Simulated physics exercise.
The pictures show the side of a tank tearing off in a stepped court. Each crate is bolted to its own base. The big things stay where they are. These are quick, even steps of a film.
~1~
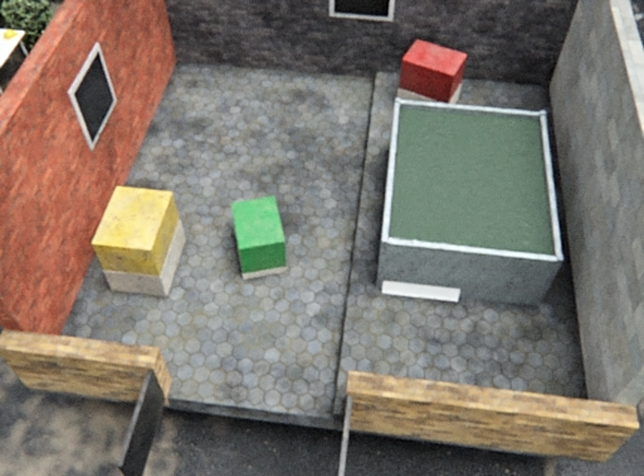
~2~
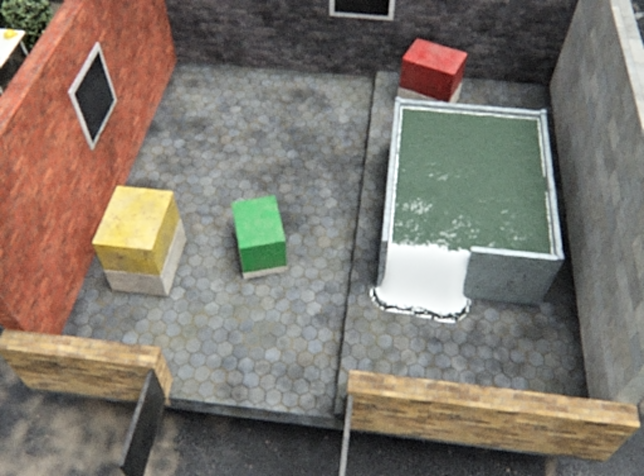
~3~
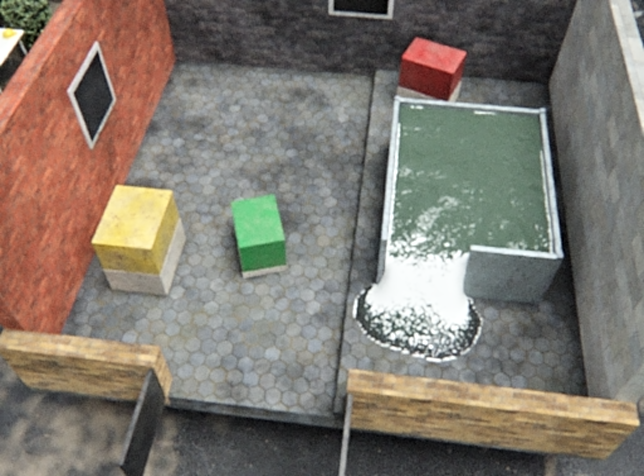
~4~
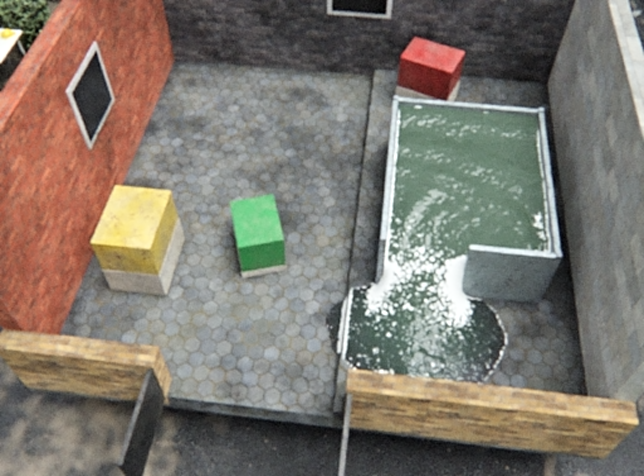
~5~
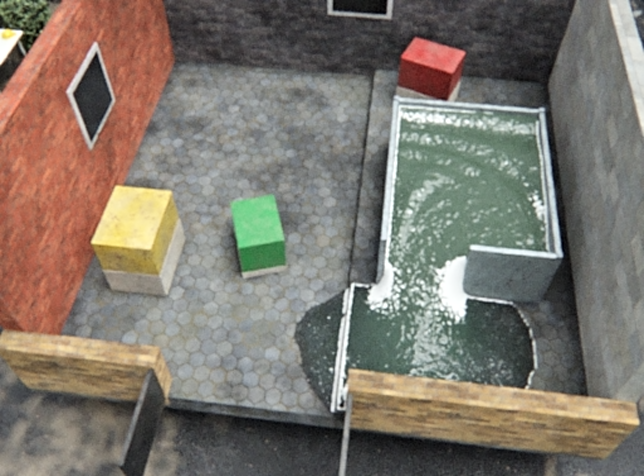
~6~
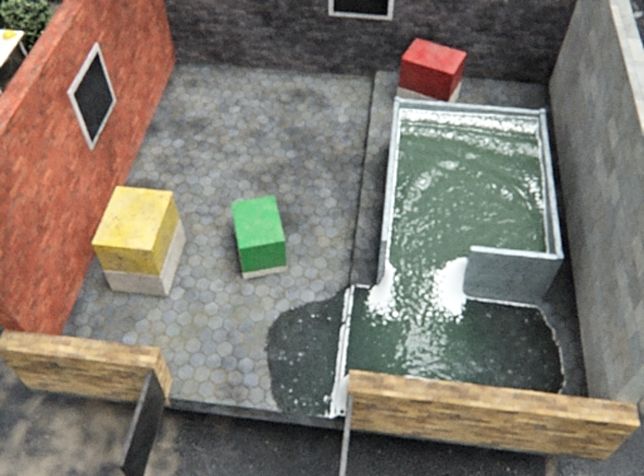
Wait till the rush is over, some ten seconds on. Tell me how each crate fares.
The yellow crate stays dry; the red crate stays dry; the green crate stays dry.
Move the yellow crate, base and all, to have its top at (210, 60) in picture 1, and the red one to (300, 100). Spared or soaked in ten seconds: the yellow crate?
Then: The yellow one is safe.
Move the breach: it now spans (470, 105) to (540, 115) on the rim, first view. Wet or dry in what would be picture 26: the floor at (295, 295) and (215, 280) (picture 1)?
In that order: Clear, no water.
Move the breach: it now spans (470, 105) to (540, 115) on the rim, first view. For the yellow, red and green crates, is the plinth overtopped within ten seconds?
One by one: The yellow one is safe, the red one is topped, the green one is wetted.
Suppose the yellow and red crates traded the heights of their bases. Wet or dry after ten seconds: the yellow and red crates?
The yellow crate keeps dry, the red crate stays dry.
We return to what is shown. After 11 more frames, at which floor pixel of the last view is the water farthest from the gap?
Close to (50, 363).
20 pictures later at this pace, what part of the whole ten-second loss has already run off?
I make it 50 per cent.
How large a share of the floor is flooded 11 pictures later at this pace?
Roughly 30 per cent.
A moment on, water covers 20 % of the floor; the yellow crate not reached, the red crate not reached, the green crate not reached.
Next, water covers 30 % of the floor; the yellow crate not reached, the red crate not reached, the green crate water round its plinth.
Then, water covers 45 % of the floor; the yellow crate water round its plinth, the red crate not reached, the green crate water round its plinth.
Later, water covers 75 % of the floor; the yellow crate water round its plinth, the red crate water round its plinth, the green crate water round its plinth.
In the end, water covers 95 % of the floor; the yellow crate stayed above the water, the red crate stayed above the water, the green crate stayed above the water.
